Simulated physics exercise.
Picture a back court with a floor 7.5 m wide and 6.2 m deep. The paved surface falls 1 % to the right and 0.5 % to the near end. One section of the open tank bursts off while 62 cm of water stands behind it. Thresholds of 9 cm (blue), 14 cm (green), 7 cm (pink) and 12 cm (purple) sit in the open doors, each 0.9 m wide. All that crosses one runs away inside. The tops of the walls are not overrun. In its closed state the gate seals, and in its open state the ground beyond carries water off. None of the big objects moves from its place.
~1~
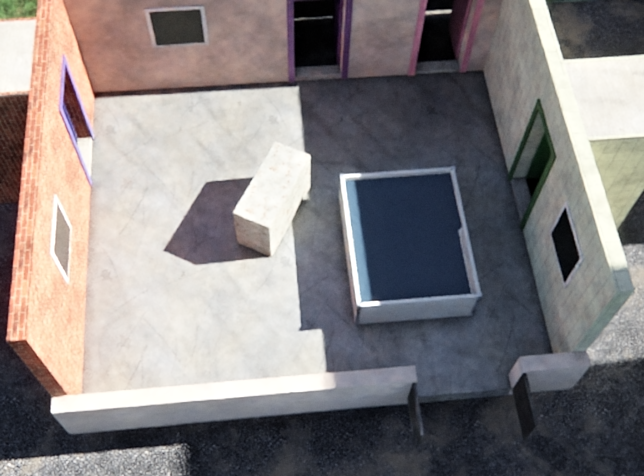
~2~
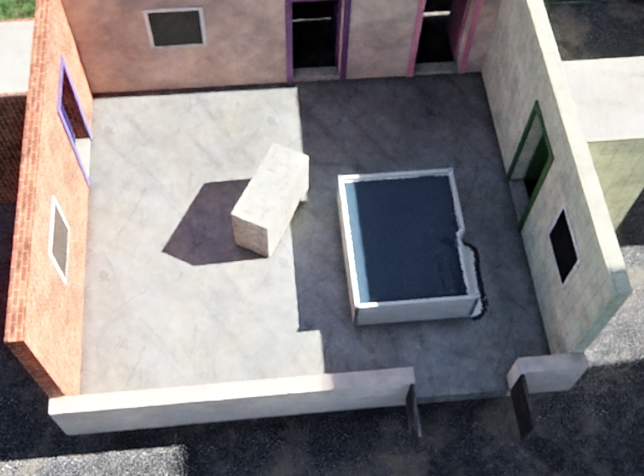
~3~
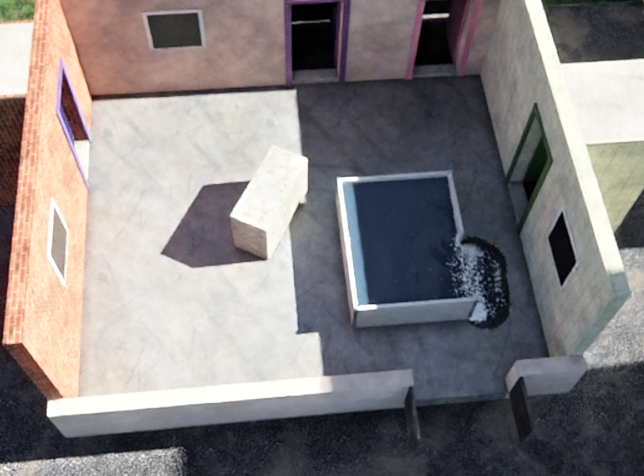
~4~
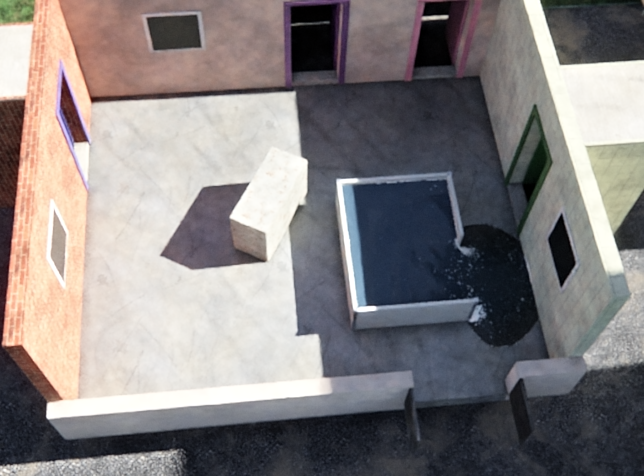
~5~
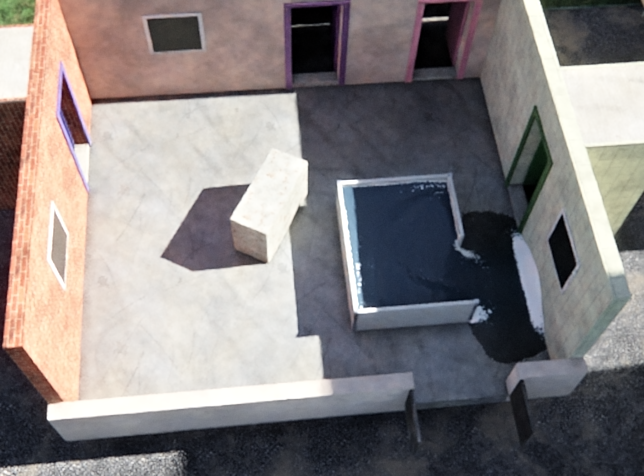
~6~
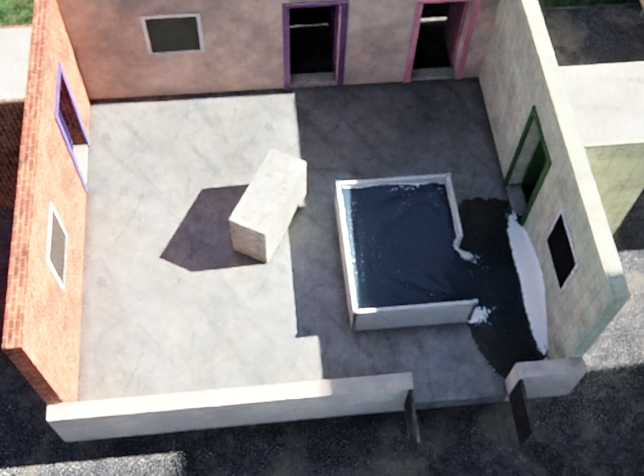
Dark water bursts from the open tank's right side and spreads across the courtyard floor.
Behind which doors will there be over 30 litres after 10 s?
In order: Blue door: Limit unbroken. Green door: Limit unbroken. Pink door: Limit broken. Purple door: Limit unbroken.
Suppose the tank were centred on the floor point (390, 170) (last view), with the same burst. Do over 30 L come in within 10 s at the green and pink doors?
Checking the limit: The green door is beyond it and the pink door is beyond it.
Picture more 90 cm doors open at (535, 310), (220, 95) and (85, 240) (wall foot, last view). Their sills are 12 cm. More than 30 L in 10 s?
Well, the first is on the high side, the second is on the low side, and the third is on the low side.
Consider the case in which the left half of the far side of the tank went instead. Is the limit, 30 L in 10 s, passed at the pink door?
Pink: Exceeds.
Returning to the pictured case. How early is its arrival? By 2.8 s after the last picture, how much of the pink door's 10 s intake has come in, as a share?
Roughly 30%.
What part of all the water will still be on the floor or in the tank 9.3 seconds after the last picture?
Some 74 out of every hundred parts.
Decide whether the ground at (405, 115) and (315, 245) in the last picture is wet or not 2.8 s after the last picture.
I'd say drenched, then spared.
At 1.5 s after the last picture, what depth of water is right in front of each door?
Centimetres: Blue 0 / green 13 / pink 1 / purple 0.
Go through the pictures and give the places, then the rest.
Still water, 62 cm deep, in the open tank at (408, 236), in the first picture.
The front is at a hidden place, 0.7 m from the gap at (463, 275); 0.3 m2 of floor is under water; 62 cm left at the back of the open tank, in the second picture.
Water pours out at (462, 278) and has run 0.9 m, to (494, 251); typically 11 cm deep outside, 62 cm at the open tank's back, in the third picture.
The front is at (520, 247), 1.3 m from the gap at (461, 281); 2.1 m2 of floor is under water; 62 cm left at the back of the open tank, in the fourth picture.
The front is at (544, 345), 1.7 m from the gap at (462, 282); 2.6 m2 of floor is under water; 59 cm left at the back of the open tank, in the fifth picture.
The front is at (508, 204), 1.9 m from the gap at (461, 282); 2.8 m2 of floor is under water; 53 cm left at the back of the open tank, in the sixth picture.
Then, 0.7 s after the last picture water covers 10 % of the floor and is deepest (62 cm) near (547, 376); blue door not reached, green door 14 cm at the sill, 0 L in, pink door not reached, purple door not reached.
Then, 1.5 s after the last picture water covers 25 % of the floor and is deepest (48 cm) near (547, 376); blue door not reached, green door 13 cm at the sill, 2 L in, pink door not reached, purple door not reached.
Then, 2.8 s after the last picture water covers 40 % of the floor and is deepest (30 cm) near (547, 376); blue door not reached, green door 12 cm at the sill, 3 L in, pink door 19 cm at the sill, 48 L in, purple door 4 cm at the sill, 0 L in.
Then, 5.3 s after the last picture water covers 65 % of the floor and is deepest (18 cm) near (547, 376); blue door not reached, green door 8 cm at the sill, 4 L in, pink door 12 cm at the sill, 135 L in, purple door 5 cm at the sill, 0 L in.
Then, 9.3 s after the last picture water covers 95 % of the floor and is deepest (11 cm) near (536, 377); blue door 5 cm at the sill, 0 L in, green door 5 cm at the sill, 4 L in, pink door 7 cm at the sill, 159 L in, purple door 4 cm at the sill, 0 L in.
